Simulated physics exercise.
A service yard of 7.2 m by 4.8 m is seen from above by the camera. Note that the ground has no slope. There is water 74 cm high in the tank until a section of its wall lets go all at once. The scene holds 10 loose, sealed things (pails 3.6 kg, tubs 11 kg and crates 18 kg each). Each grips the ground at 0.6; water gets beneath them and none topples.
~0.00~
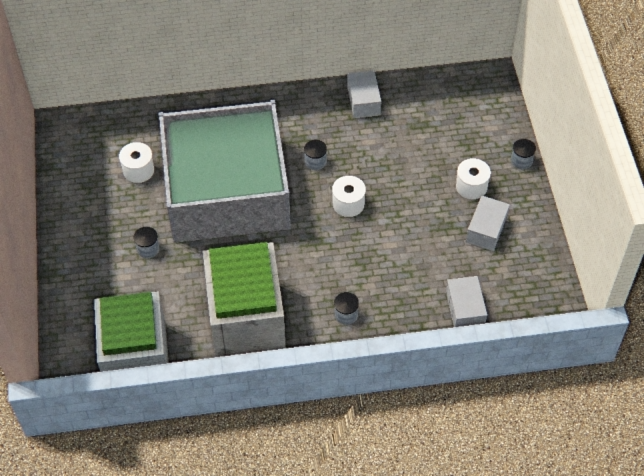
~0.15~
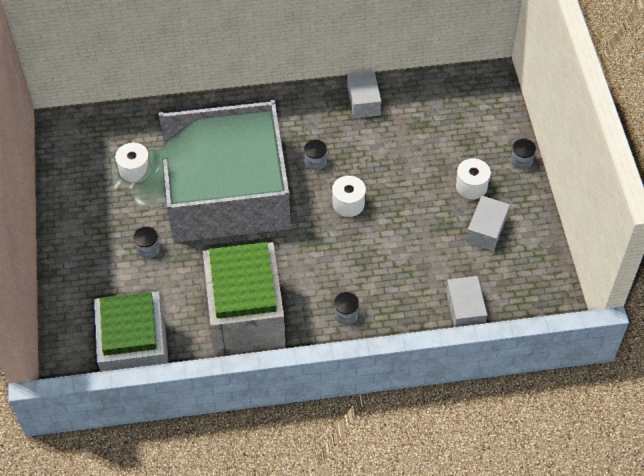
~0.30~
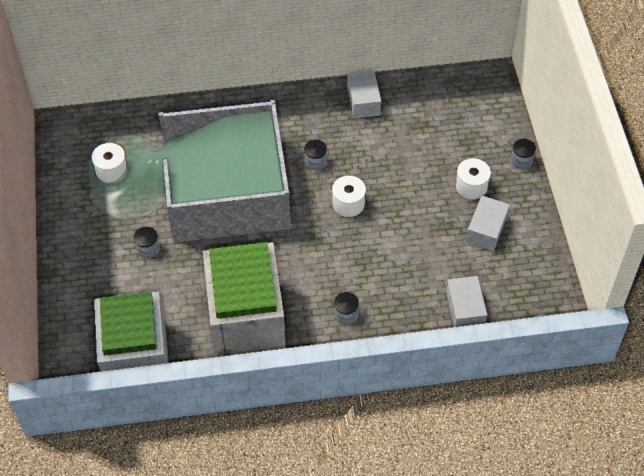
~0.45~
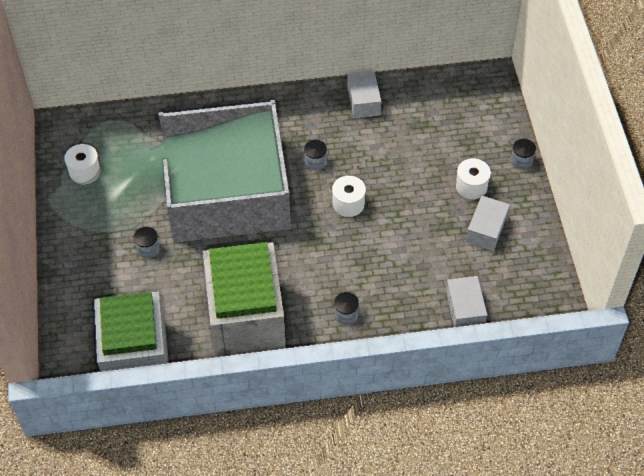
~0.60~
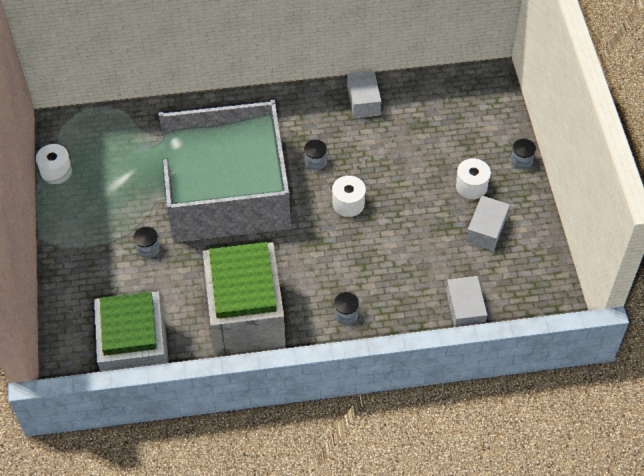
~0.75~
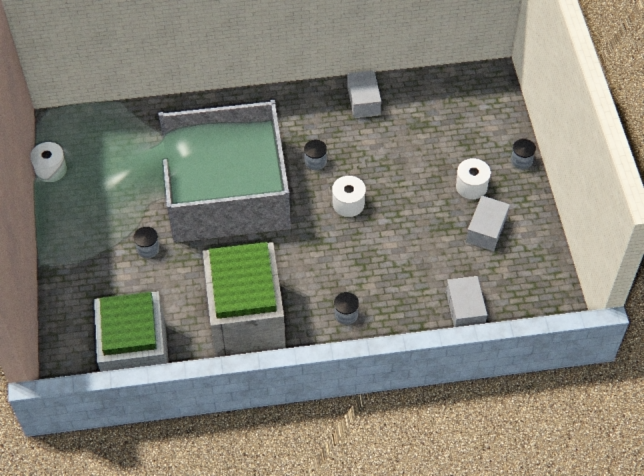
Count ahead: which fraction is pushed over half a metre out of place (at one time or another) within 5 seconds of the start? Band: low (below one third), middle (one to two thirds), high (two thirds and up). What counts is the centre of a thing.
Low.
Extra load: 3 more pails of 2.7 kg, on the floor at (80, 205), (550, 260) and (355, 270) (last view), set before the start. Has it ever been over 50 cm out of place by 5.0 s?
Check, in order - exceeded, not exceeded, not exceeded.
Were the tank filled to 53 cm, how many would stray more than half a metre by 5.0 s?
With that change, 1 of them.
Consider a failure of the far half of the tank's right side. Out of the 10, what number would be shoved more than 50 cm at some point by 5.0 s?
The count would be 6.
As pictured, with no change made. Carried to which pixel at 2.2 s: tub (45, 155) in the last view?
My estimate: Around (71, 102).
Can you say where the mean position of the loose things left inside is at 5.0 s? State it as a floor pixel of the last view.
Roughly at (382, 199).
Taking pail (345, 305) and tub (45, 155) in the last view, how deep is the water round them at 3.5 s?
0 and 10 cm.
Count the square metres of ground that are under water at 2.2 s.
Roughly 9.5 m2 of it is wet.
After 1.1 s 1 of 10 are over 50 cm from their spots; 1 afloat.
After 2.2 s 1 of 10 are over 50 cm from their spots; 1 afloat.
After 3.5 s 1 of 10 are over 50 cm from their spots; 1 afloat.
After 5.0 s 2 of 10 are over 50 cm from their spots, and 2 have been at some point; 0 afloat.
